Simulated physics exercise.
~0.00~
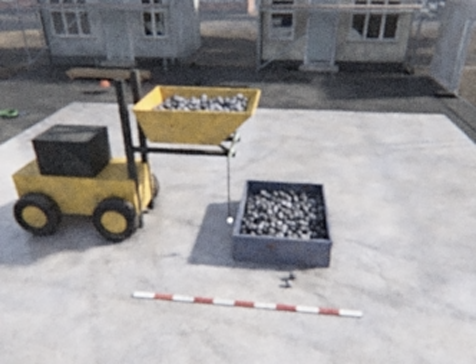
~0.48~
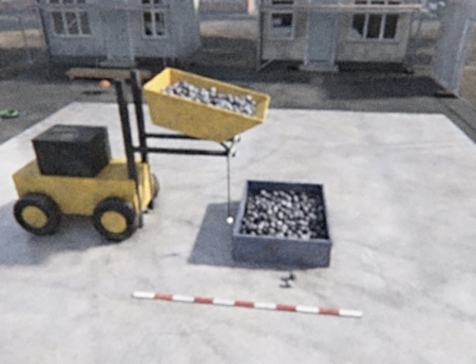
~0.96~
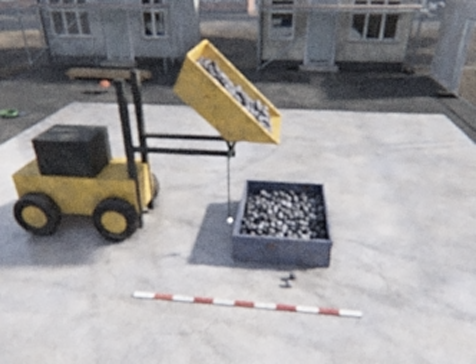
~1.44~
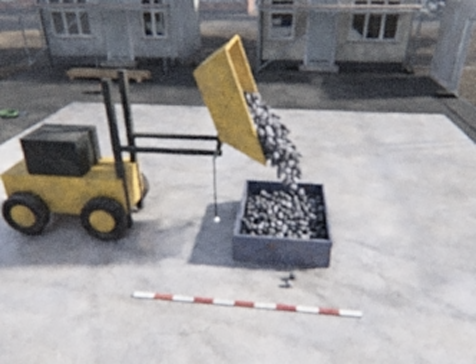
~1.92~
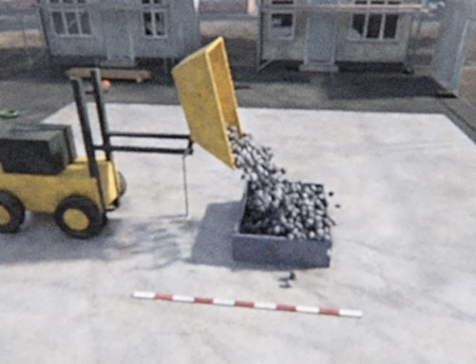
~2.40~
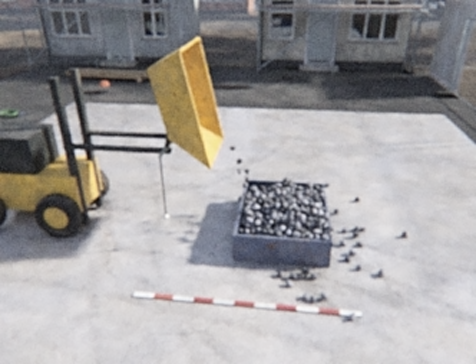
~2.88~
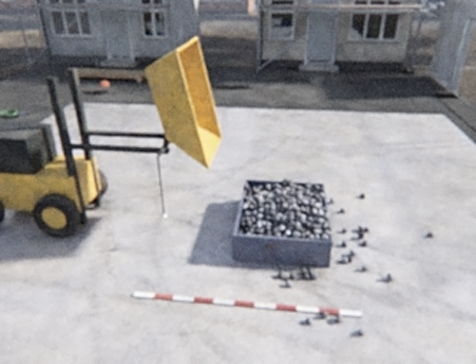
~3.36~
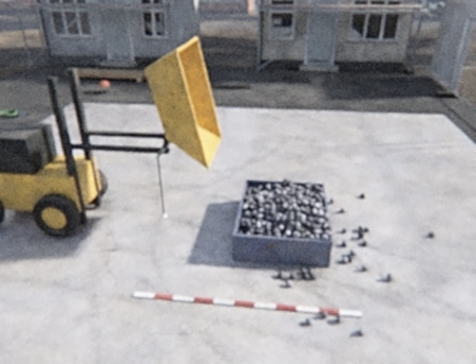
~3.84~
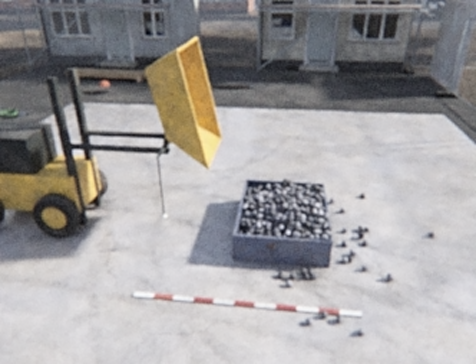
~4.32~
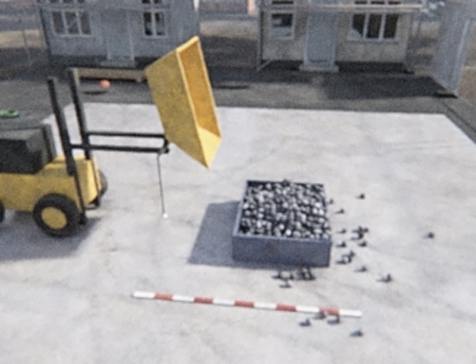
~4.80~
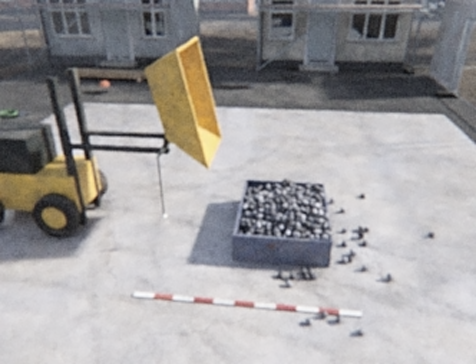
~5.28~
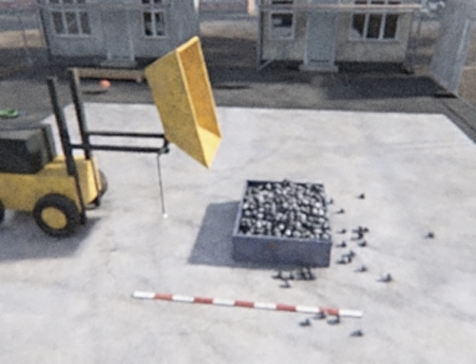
A yellow forklift on the left holds a yellow skip of grey cobbles raised beside a dark grey bin already partly filled with similar stones. They stand on a pale concrete yard, seen from above, with grey houses behind and a red-and-white striped staff in front. The skip tips steeply to the right, and the stones slide out in a stream into the bin. Meanwhile the forklift backs away to the left as the last cobbles fall. A few stones scatter across the ground to the right and front. Finally everything rests, the emptied skip still tilted and the bin heaped full.
